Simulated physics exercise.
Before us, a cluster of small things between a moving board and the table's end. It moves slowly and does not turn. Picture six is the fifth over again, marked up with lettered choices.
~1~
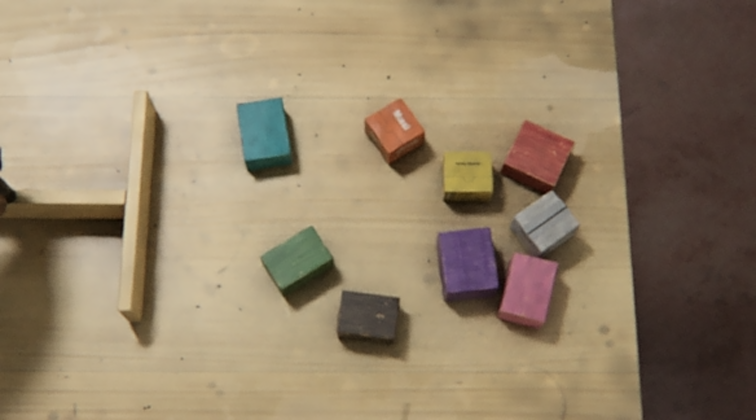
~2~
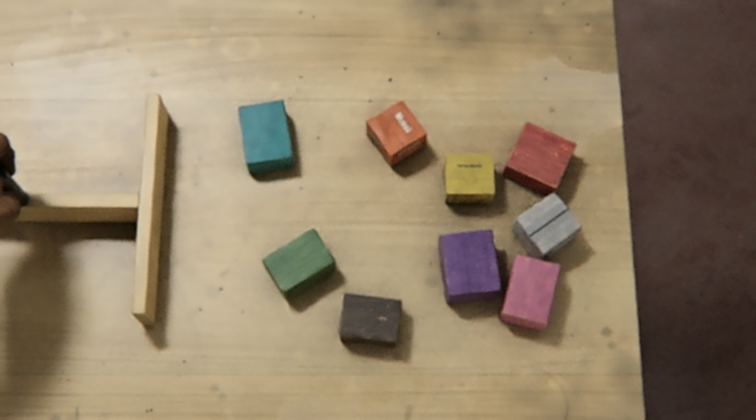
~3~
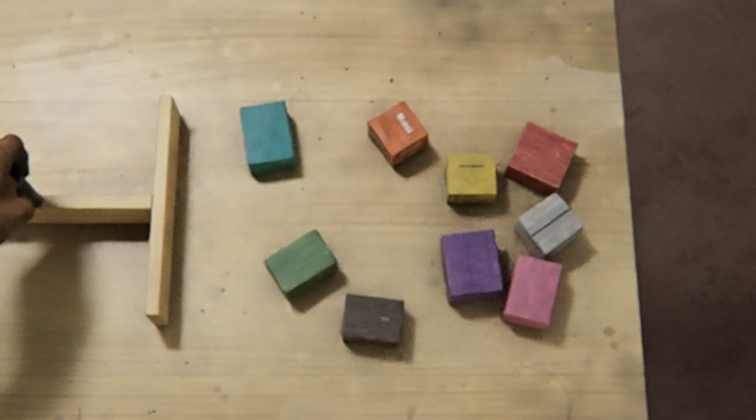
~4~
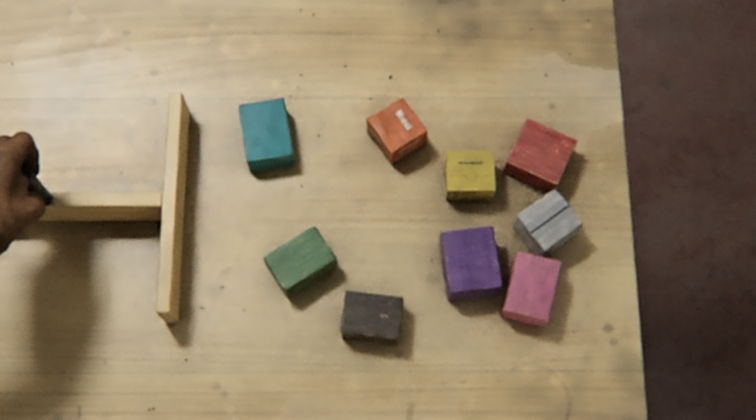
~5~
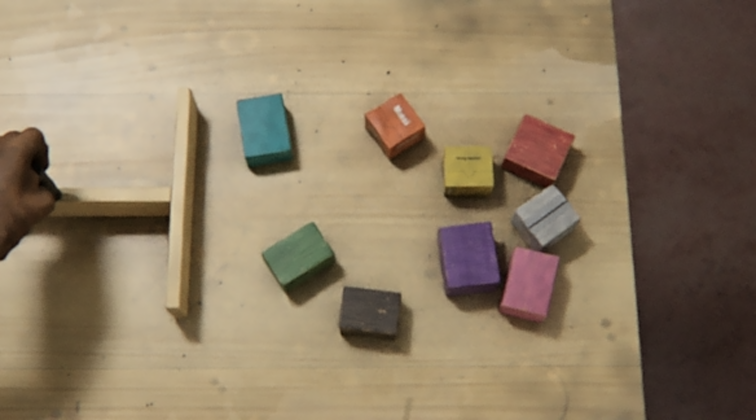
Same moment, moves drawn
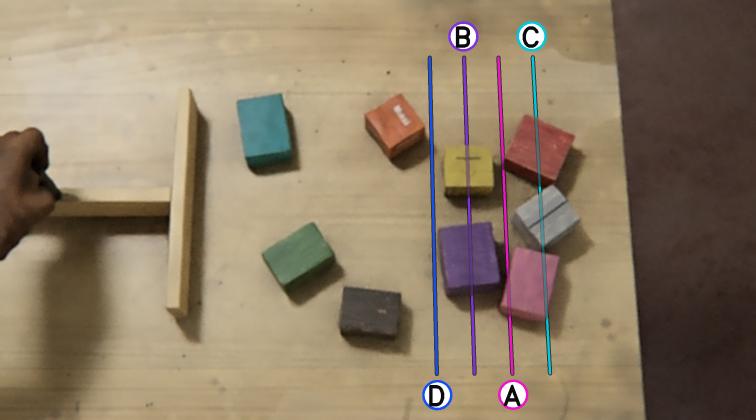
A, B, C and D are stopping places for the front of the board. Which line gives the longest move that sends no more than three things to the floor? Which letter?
Stop at C.
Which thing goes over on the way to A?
It is the pink block.
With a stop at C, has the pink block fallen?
By then, yes.
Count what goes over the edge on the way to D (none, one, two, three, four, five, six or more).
By then, none.
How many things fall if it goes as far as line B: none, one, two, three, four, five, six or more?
By then, none.
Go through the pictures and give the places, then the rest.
Black block (368, 318); turquoise block (264, 134); board (133, 197), in the first picture.
Board (146, 200); red block (540, 160), in the second picture.
Board (158, 201); purple block (471, 267), in the third picture.
Board (169, 199); pink block (531, 290), in the fourth picture.
Board (178, 194); black block (370, 314); turquoise block (264, 130); orange packet (395, 126), in the fifth picture.
On the marked copy, A at (505, 208); B at (469, 208); C at (541, 208); D at (433, 208).
With C. Early on, board (310, 194); turquoise block (343, 131); green block (355, 259).
Further on, board (441, 193); pink block (586, 286); white box (571, 210).
At the end, board (542, 193); pink block over the edge; red block over the edge; two fallen.
As for the rest, A is within the limit but short; B is within the limit but short; D is within the limit but short.
